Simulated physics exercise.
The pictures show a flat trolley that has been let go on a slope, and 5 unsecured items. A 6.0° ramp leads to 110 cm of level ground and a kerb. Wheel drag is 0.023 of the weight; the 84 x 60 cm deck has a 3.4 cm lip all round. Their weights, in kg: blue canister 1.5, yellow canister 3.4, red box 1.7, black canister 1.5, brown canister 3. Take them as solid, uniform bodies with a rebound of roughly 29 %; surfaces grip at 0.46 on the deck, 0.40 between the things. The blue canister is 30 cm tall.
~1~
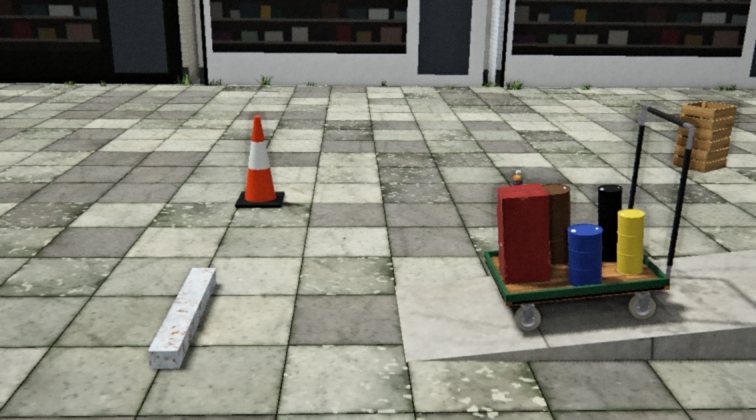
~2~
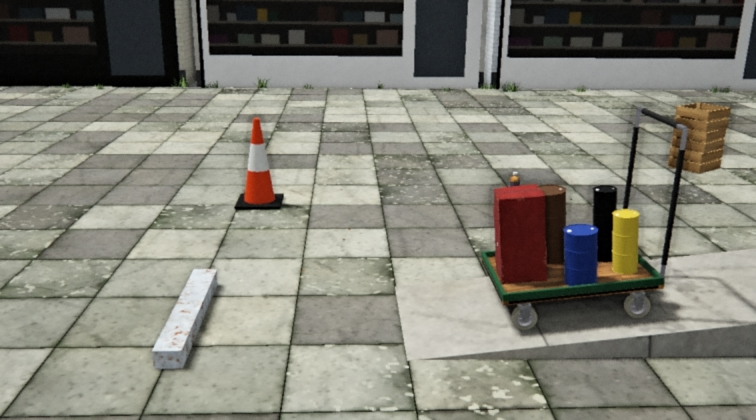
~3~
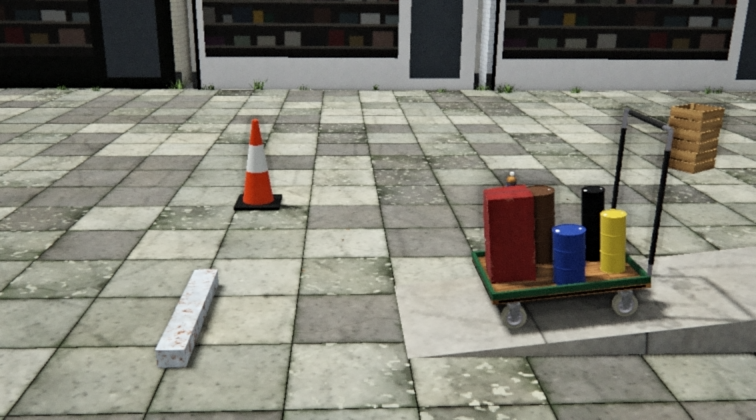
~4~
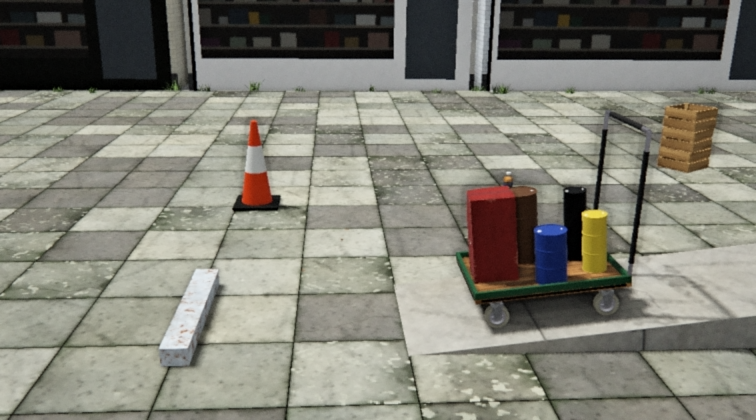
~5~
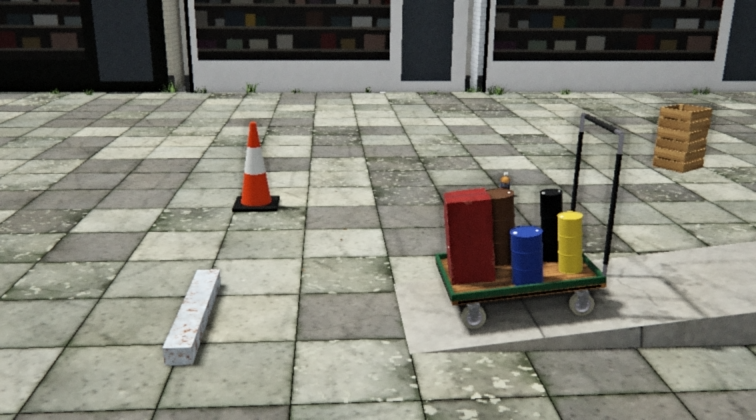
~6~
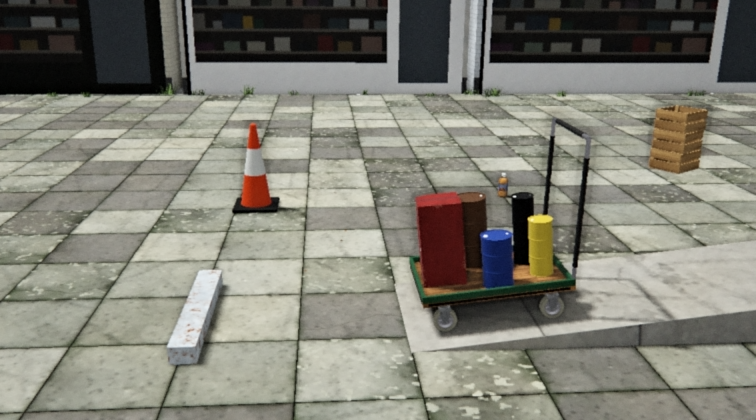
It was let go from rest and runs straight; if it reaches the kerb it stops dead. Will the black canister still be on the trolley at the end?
The black canister remains on the deck.
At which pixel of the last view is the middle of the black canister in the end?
At about (279, 253).
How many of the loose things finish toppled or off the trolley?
2 of them.
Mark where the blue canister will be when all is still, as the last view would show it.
Near (252, 273).
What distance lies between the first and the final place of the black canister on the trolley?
About 22 cm.
Then, 0.60 s on from there, 60 cm left to run.
Then, 1.20 s on from there, trolley at the kerb; black canister moved 4 cm near (309, 245); red box moved 3 cm; yellow canister moved 4 cm.
Then, 1.30 s on from there, trolley at the kerb; black canister 16° off its base near (299, 244); yellow canister 10° off its base; brown canister 8° off its base.
Then, 1.70 s on from there, trolley at the kerb; black canister 49° off its base near (279, 252); yellow canister 39° off its base; blue canister 3° off its base.
In the end, toppled on the trolley, yellow canister and black canister; not toppled but over 10 cm from the start, blue canister; the other 2 under 10 cm from the start. At the end, from the last picture's camera, black canister near (279, 253).
